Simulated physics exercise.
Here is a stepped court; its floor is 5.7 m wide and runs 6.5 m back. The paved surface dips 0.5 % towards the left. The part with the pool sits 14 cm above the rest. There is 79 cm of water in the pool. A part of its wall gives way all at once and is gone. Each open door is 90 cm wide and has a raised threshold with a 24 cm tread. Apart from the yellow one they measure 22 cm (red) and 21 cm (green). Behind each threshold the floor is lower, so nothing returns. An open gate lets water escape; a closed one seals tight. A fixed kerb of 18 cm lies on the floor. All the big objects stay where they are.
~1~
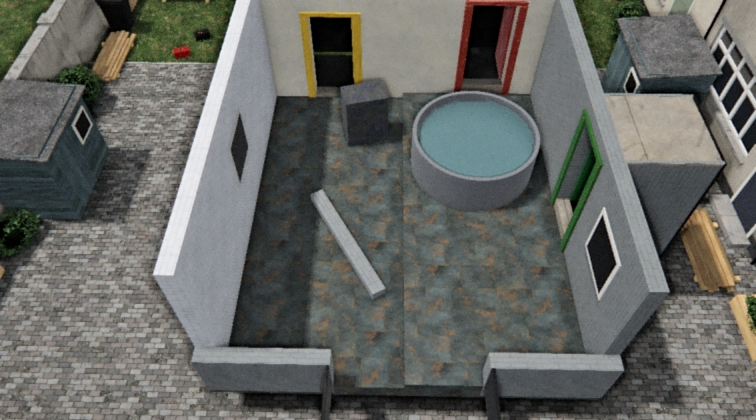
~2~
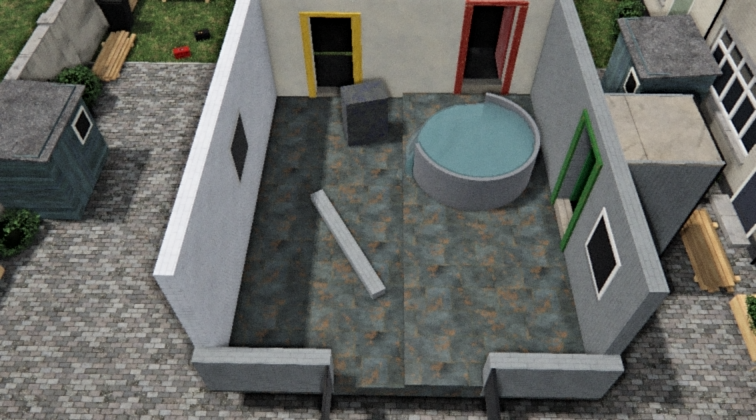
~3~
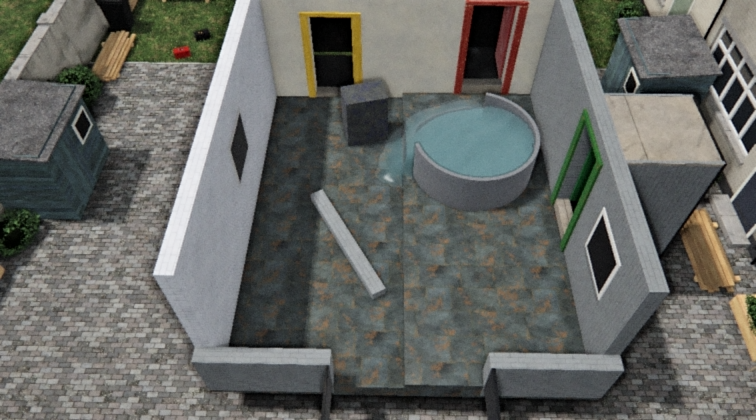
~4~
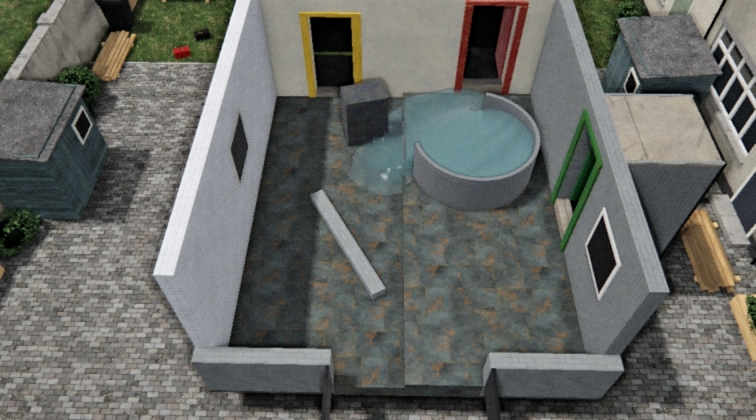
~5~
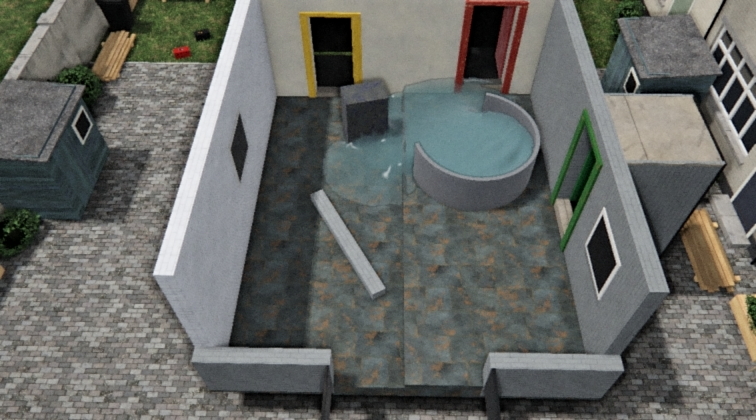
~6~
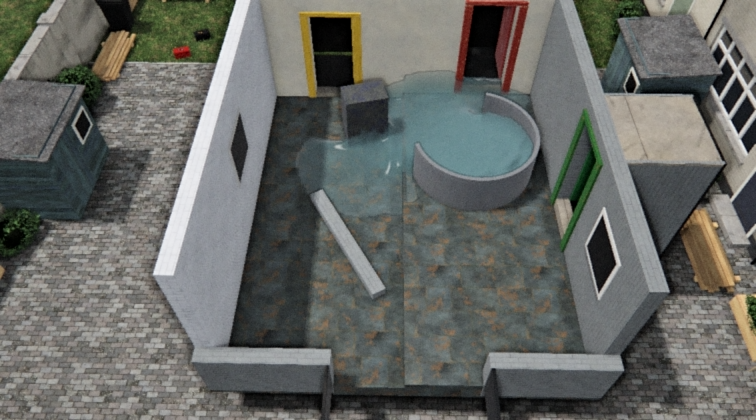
Water pours through a gap in the round pool's wall and spreads leftward across the floor.
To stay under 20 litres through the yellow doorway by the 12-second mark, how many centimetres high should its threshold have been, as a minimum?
At least 18 cm or so.
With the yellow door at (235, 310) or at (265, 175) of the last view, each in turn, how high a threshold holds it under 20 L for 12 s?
Roughly 13.5 and 27 cm.
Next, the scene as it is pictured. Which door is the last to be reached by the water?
The green one.
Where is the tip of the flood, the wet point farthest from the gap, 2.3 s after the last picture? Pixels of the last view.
Around (225, 369).
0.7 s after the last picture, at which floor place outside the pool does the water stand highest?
At about (396, 97).
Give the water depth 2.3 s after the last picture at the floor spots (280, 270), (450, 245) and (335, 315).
In that order: 4, 0 and 1 cm.
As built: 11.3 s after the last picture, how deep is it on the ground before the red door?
Roughly 2.5 cm deep.
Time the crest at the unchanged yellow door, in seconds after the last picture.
Around 1.0 s.
Then, 0.7 s after the last picture water covers 35 % of the floor, deepest (63 cm) near (396, 97); 17 cm at the yellow door, 9 litres in over its 8 cm threshold.
Then, 2.3 s after the last picture water covers 60 % of the floor, deepest (39 cm) near (275, 107); 13 cm at the yellow door, 57 litres in over its 8 cm threshold.
Then, 11.3 s after the last picture water covers 85 % of the floor, deepest (16 cm) near (261, 180); 10 cm at the yellow door, 164 litres in over its 8 cm threshold.
At the yellow door as built, the water peaked near 18 cm, 0.9 s after the last picture.
Run again over the same 12 s with other heights there, 41 litres in over 15 cm, 10 litres over 20.5 cm. The limit of 20 litres is kept from about 18 cm up.
